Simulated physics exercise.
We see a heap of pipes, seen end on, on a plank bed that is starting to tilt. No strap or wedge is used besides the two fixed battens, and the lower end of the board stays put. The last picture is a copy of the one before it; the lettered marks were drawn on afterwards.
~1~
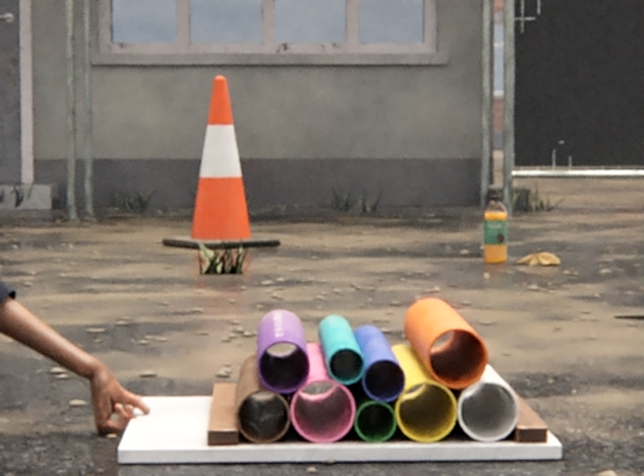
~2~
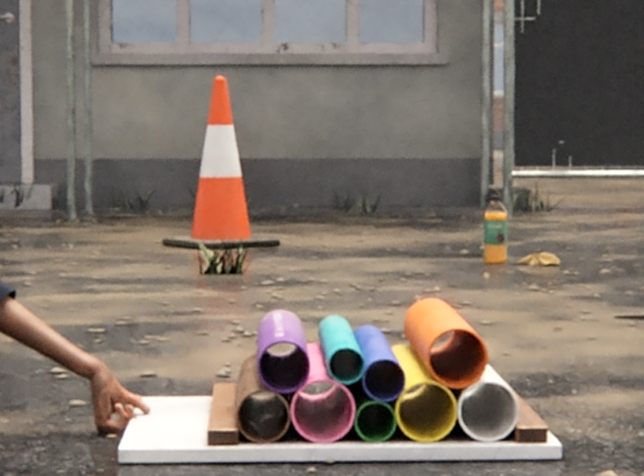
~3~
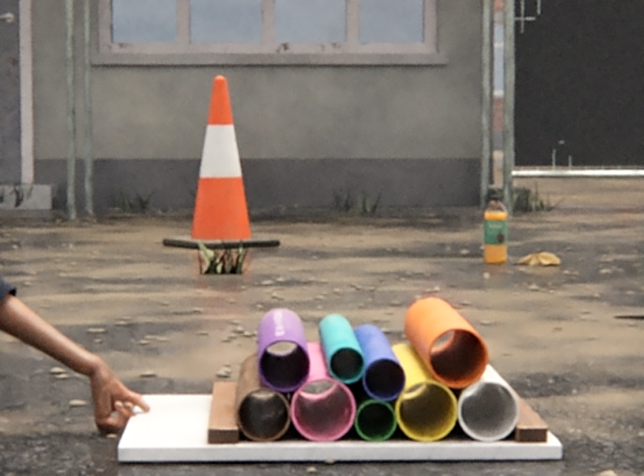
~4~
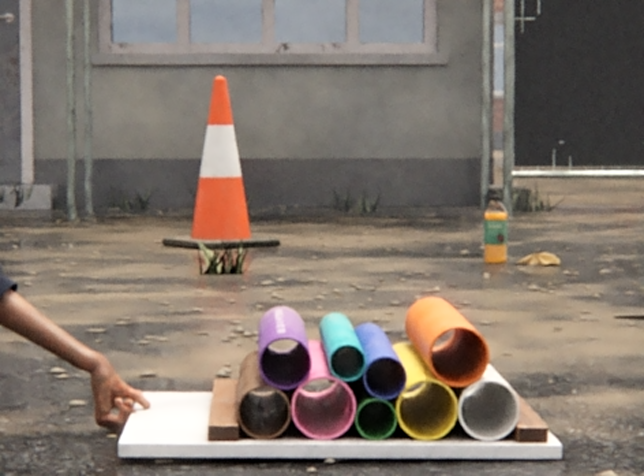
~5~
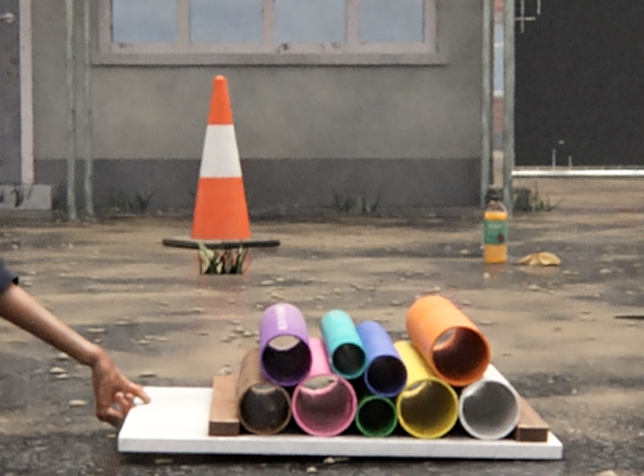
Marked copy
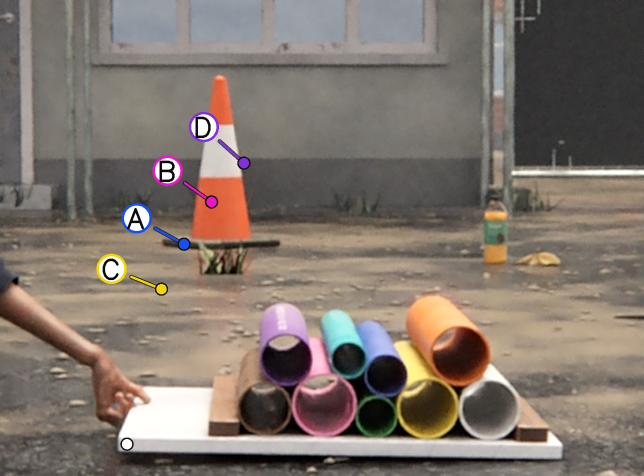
Colourful stacked pipes resting on a white board as a hand at left slightly raises its end, an orange traffic cone behind.
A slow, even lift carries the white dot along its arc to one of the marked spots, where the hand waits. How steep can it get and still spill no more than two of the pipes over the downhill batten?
Mark B is as high as it can go.
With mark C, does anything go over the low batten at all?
At C: No.
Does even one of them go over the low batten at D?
At D: Yes.
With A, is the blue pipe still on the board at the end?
Yes.
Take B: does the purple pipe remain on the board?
Yes, with B.
On the marked copy, A at (184, 244); B at (211, 202); C at (161, 289); D at (244, 163); the white dot at (127, 444).
With B. Early on, board at 20°.
Further on, board at 36°.
At the end, board at 36°, one over the low batten (orange).
As for the rest, A none over the low batten; C none over the low batten; D six over the low batten.
